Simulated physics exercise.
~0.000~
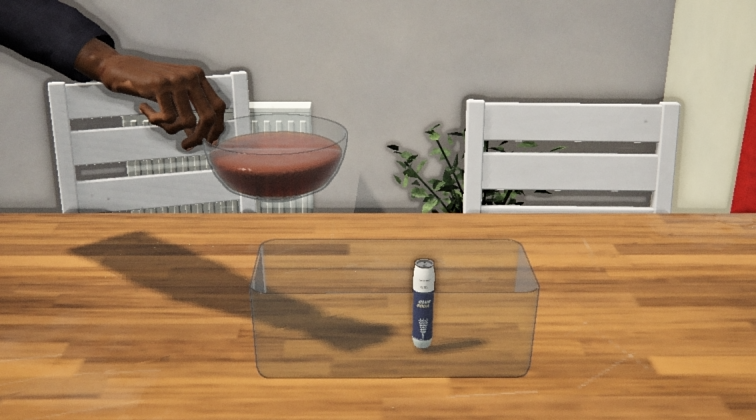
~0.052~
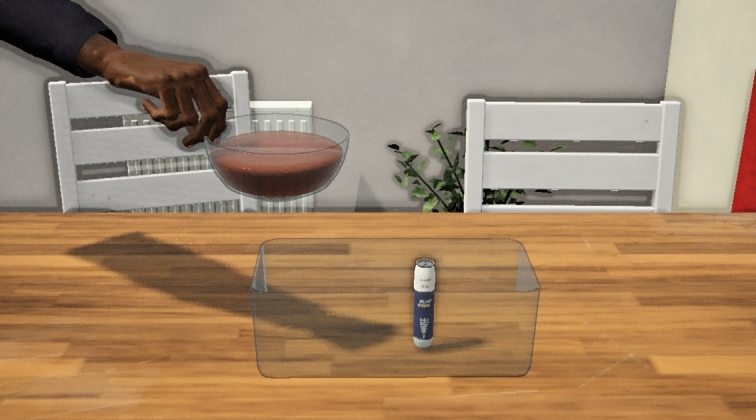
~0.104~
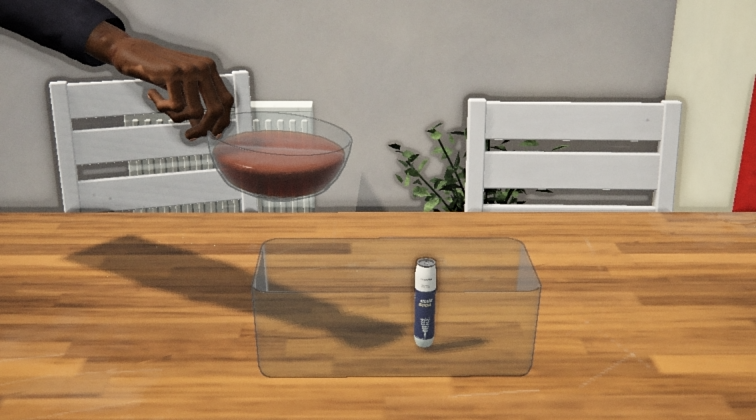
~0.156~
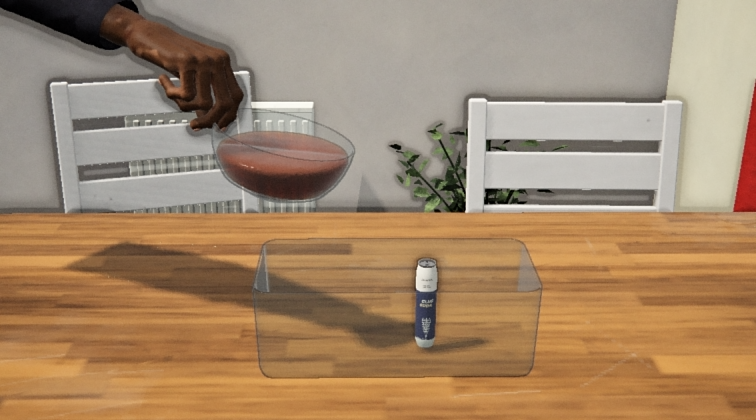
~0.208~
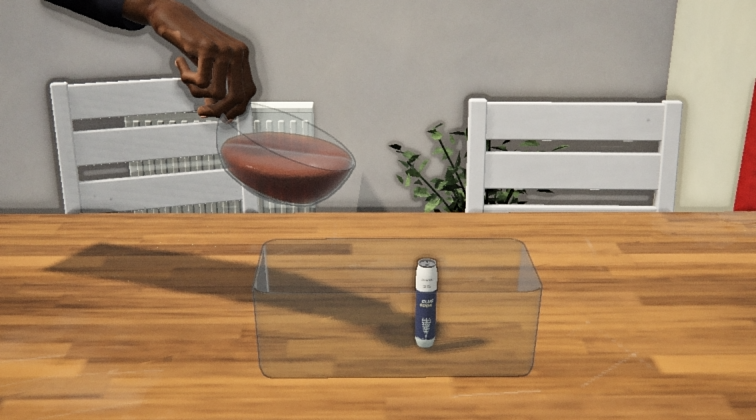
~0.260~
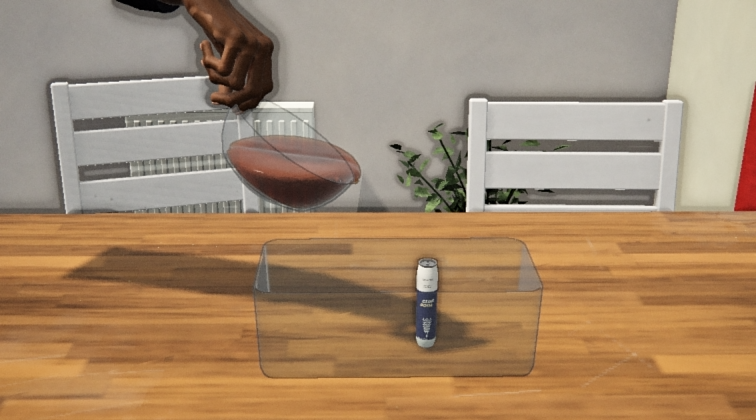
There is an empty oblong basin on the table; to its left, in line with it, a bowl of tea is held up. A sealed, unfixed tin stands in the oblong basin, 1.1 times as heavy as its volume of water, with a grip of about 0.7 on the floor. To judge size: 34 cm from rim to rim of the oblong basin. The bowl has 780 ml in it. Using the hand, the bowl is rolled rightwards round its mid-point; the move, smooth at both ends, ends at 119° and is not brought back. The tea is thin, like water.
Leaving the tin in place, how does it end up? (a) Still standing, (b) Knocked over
Knocked over.
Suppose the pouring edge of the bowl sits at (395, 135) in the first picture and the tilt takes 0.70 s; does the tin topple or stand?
Then it stays up.
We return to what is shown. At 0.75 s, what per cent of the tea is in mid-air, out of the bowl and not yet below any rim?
Near 2 percent.
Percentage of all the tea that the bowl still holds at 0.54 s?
I reckon about 5 in a hundred is still held.
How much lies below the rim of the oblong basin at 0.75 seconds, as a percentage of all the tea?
About 98 %.
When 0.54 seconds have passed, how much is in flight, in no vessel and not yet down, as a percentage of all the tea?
It comes to about 24 percent.
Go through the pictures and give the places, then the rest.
In the first frame, tilt 0°; pouring edge (347, 135); surface from (209, 148) to (343, 148); the oblong basin's rim runs from (256, 266) to (529, 266); the tin's top is at (424, 267).
In the second frame, tilt 2°; pouring edge (348, 136); surface from (210, 147) to (344, 149).
In the third frame, tilt 6°; pouring edge (351, 142); surface from (213, 145) to (346, 151).
In the fourth frame, tilt 14°; pouring edge (354, 152); surface from (217, 142) to (349, 155).
In the fifth frame, tilt 24°; pouring edge (354, 164); surface from (221, 144) to (353, 157).
In the sixth frame, tilt 36°; pouring edge (353, 179); surface from (228, 146) to (340, 162); 6 per cent is over the edge.
After 0.54 s the tilt is 105° and 5 per cent is still to pour; the tin stands where it began.
After 0.75 s the tilt is 119° and 0 per cent is still to pour; the tin leans 12°.
After 0.96 s the tilt is 119° and 0 per cent is still to pour; the tin leans 12°.
After 1.20 s the tilt is 119° and 0 per cent is still to pour; the tin lies on its side.
In the end the tin lies on its side.
